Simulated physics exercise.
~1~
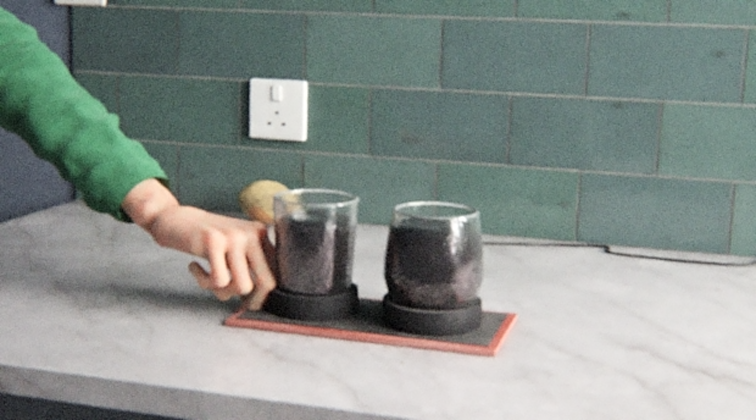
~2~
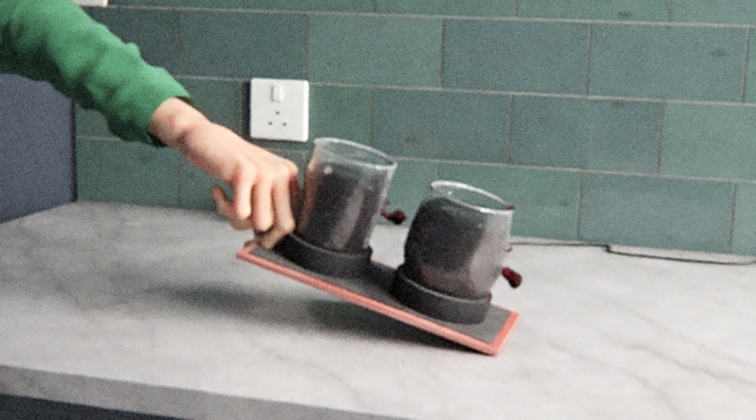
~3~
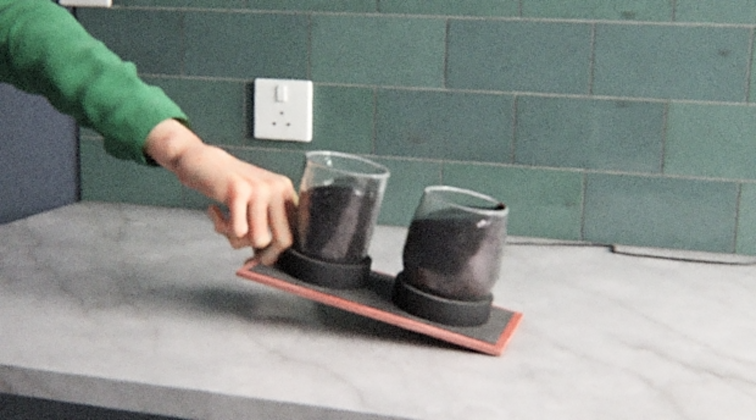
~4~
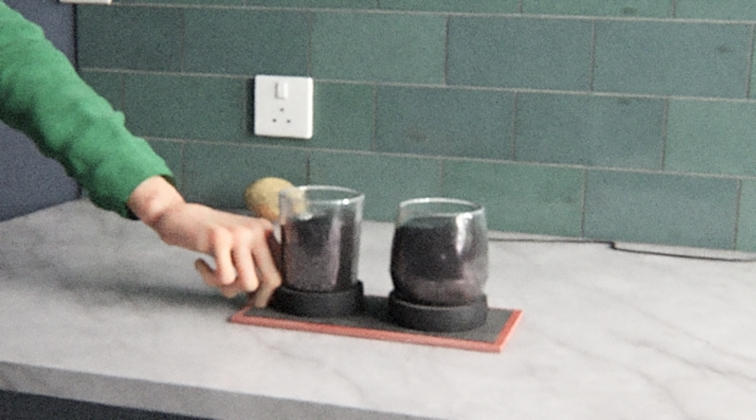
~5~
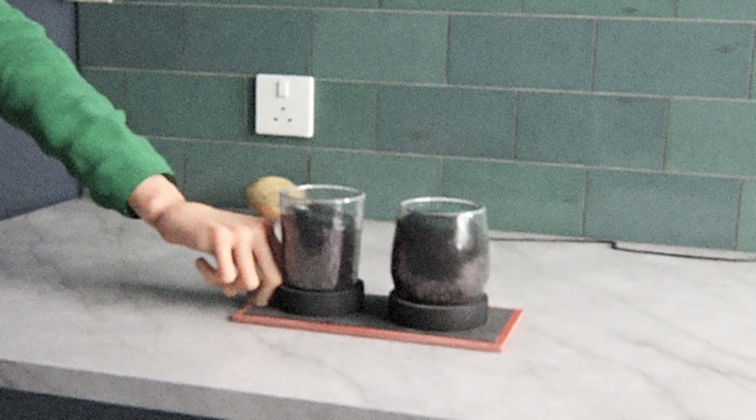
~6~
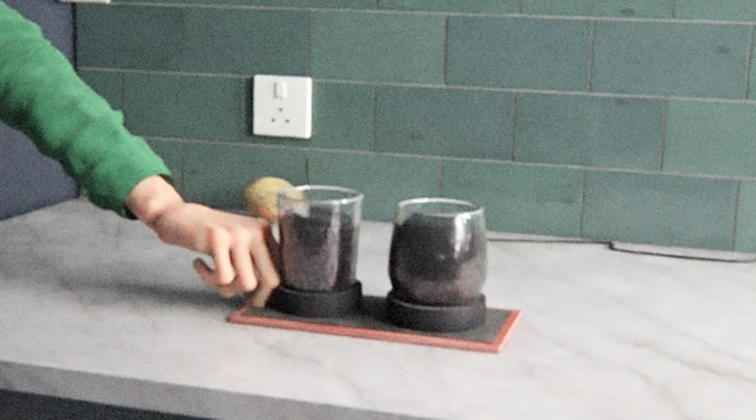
The clip opens on a pale marbled worktop before green tiles, where a red-edged dark tray holds a straight-sided glass on the left and a round-bellied one on the right, both containing dark wine. A hand in a green sleeve raises the tray's left edge, tipping both glasses rightward in their black holders. Small dark-red blobs of wine spill past the right side of each glass. The hand then lowers the raised edge, and the tray settles flat again. At the end, both glasses stand upright, still holding plenty of wine, with the hand resting beside the left one.
